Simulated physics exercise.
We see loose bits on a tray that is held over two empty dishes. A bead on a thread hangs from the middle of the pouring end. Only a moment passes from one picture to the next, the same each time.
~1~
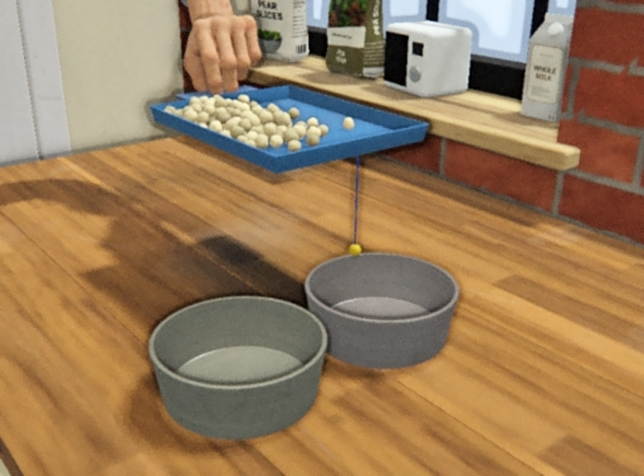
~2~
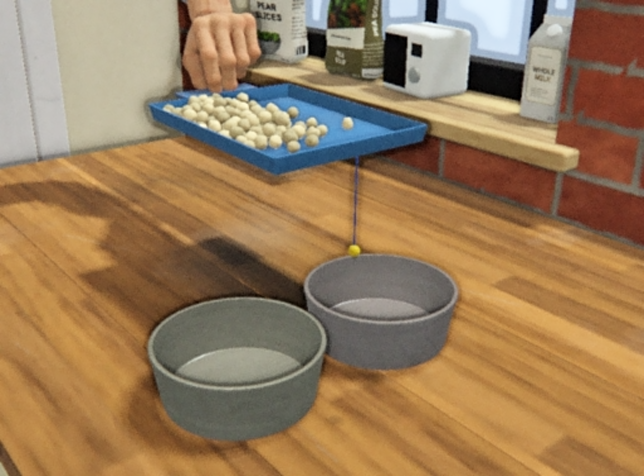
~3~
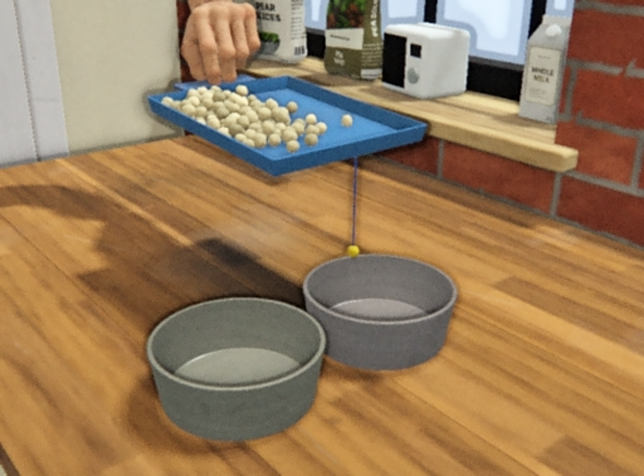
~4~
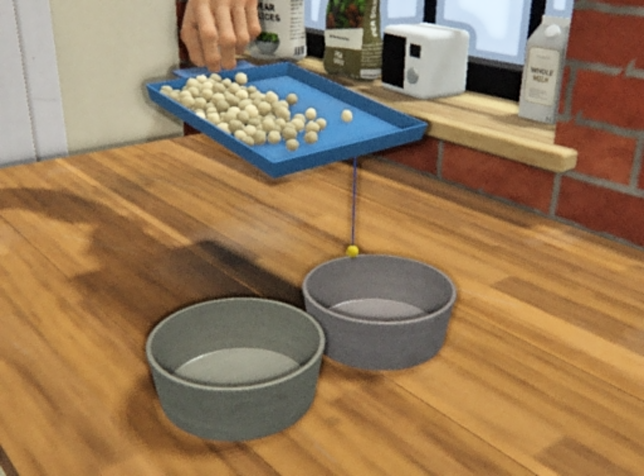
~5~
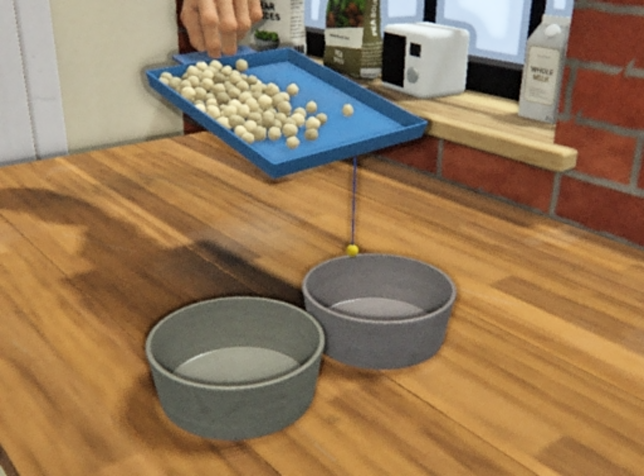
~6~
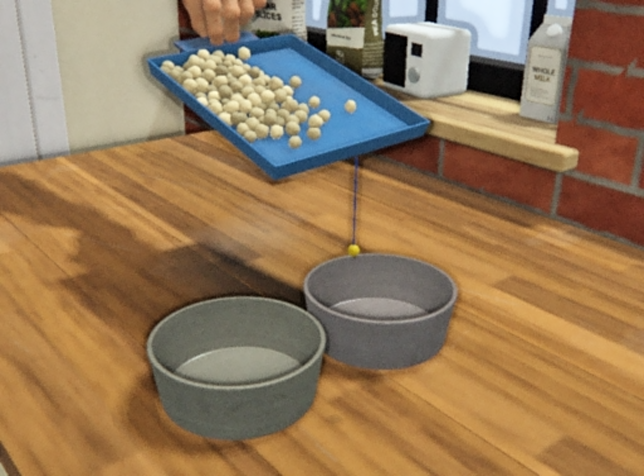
A hand at the upper left grips a blue tray of pale round nuts above a wooden counter, seen from slightly above, with a brick wall and windowsill behind. Two empty grey dishes sit below, one front left and one further right, while a yellow bead hangs on a thread from the tray. The hand gradually tilts the tray, its left front corner dipping slightly, while the camera stays still.
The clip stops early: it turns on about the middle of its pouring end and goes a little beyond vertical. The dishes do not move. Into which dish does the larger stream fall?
It favours the right dish.
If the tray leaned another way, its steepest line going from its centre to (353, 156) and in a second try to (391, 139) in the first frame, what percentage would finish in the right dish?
The first gives 70 %, the second 20 %.
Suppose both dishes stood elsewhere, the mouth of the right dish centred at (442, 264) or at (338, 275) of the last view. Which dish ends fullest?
At the first place the left one, at the second the right dish.
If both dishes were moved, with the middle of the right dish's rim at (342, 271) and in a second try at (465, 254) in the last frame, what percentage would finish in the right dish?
About 40 and 0 per cent.
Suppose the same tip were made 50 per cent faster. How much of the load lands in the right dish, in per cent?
About 50 per cent.
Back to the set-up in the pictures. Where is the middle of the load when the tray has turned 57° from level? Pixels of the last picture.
Roughly at (296, 118).
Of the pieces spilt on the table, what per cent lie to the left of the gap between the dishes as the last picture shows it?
Roughly 50 in a hundred.
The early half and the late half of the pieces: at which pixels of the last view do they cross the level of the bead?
Early half (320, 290), late half (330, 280).
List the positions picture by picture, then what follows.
Corners of the pouring end at (276, 155) and (424, 124), level; middle of the load at (239, 123), macadamia nuts; left dish at (290, 399); right dish at (434, 334); bead on its thread at (355, 250), in the first frame.
Corners of the pouring end at (276, 156) and (423, 125), level; middle of the load at (238, 122), in the second frame.
Corners of the pouring end at (275, 158) and (422, 124), tipped barely, lowest at the left corner; middle of the load at (237, 118), in the third frame.
Corners of the pouring end at (275, 160) and (423, 123), tipped a little, lowest at the left corner; middle of the load at (236, 110), in the fourth frame.
Corners of the pouring end at (275, 162) and (423, 122), tipped a little, lowest at the left corner; middle of the load at (237, 101), in the fifth frame.
Corners of the pouring end at (277, 164) and (425, 121), tipped clearly, lowest at the left corner; middle of the load at (237, 88); left dish at (288, 400); right dish at (433, 335), in the sixth frame.
Soon, tray tipped steeply; most on the tray; a stray few in the left dish; a stray few in the right dish; a stray few outside both; a small part in the air.
A while on, tray tipped right over; most on the tray; a small part in the left dish; a small part in the right dish; a stray few outside both.
Towards the end, tray tipped past a quarter turn; about a quarter in the left dish; about half in the right dish; about a quarter outside both.
Finally, tray tipped past a quarter turn; about a quarter in the left dish; about half in the right dish; about a quarter outside both.
